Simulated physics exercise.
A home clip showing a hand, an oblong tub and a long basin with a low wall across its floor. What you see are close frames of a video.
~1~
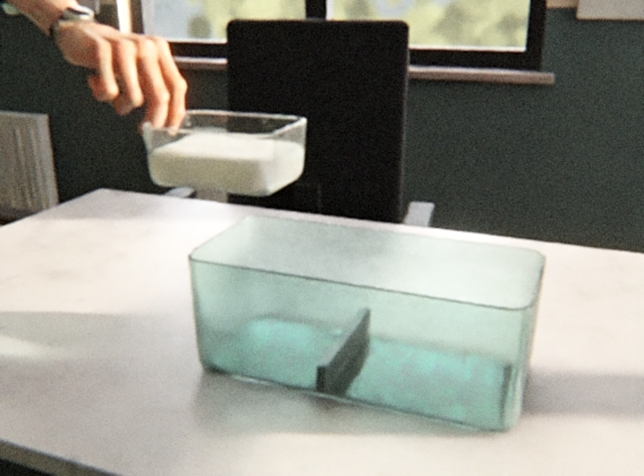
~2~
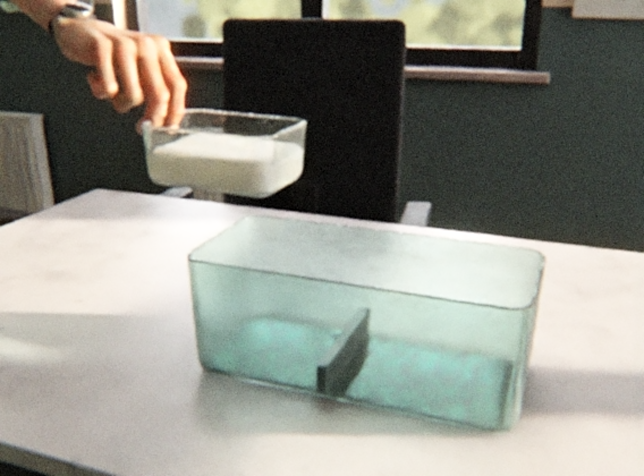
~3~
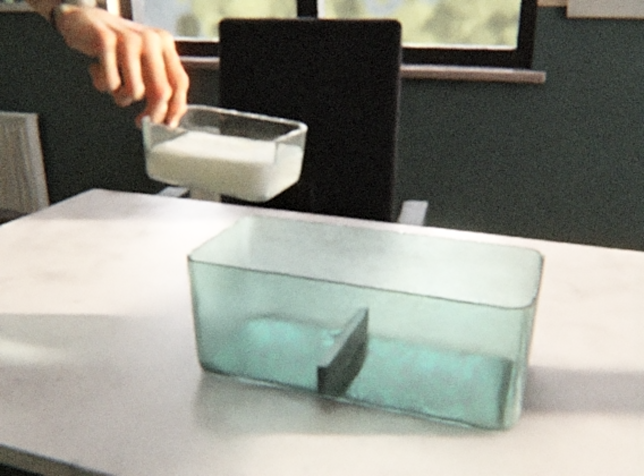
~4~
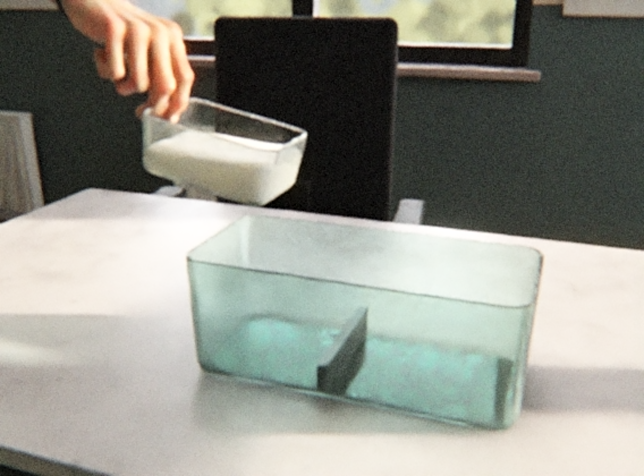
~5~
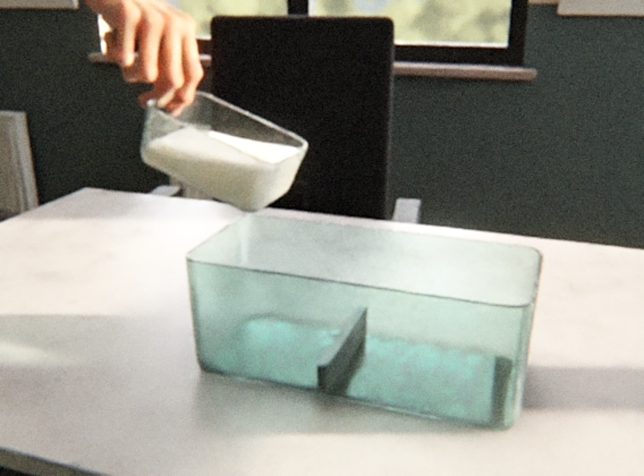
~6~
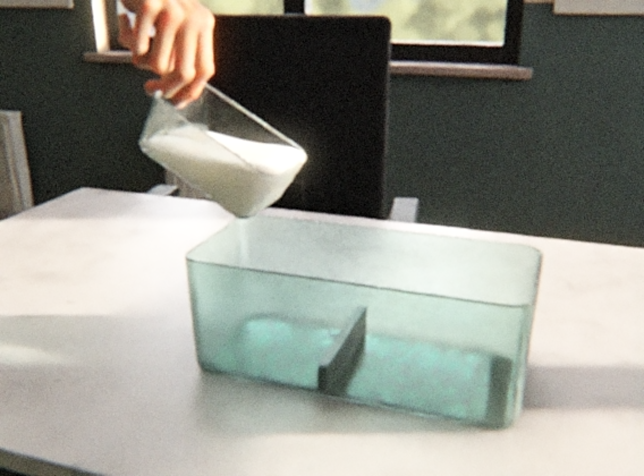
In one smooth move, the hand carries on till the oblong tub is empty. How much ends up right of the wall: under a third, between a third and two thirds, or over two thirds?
Lowest of three bands.
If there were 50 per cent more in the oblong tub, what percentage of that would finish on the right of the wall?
55 %.
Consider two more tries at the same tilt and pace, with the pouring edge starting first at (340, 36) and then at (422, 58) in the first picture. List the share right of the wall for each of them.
The first start yields 80 per cent, the second 90 per cent.
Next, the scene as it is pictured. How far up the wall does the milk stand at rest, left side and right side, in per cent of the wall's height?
I'd say about 50 for the left and about 10 for the right.
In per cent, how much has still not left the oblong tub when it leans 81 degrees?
25 %.
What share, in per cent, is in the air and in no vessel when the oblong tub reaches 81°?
Around 20 in a hundred.
A moment on, the oblong tub is tipped on its side and 24 per cent is still to pour, 42 is left of the wall and 13 right of it.
Next, the oblong tub is tipped on its side and 9 per cent is still to pour, 65 is left of the wall and 23 right of it.
Then the oblong tub is tipped on its side and 2 per cent is still to pour, 73 is left of the wall and 24 right of it.
Later the oblong tub is tipped on its side and 0 per cent is still to pour, 75 is left of the wall and 24 right of it.
Finally, 75 per cent lies left of the wall, 24 right of it and 0 outside.
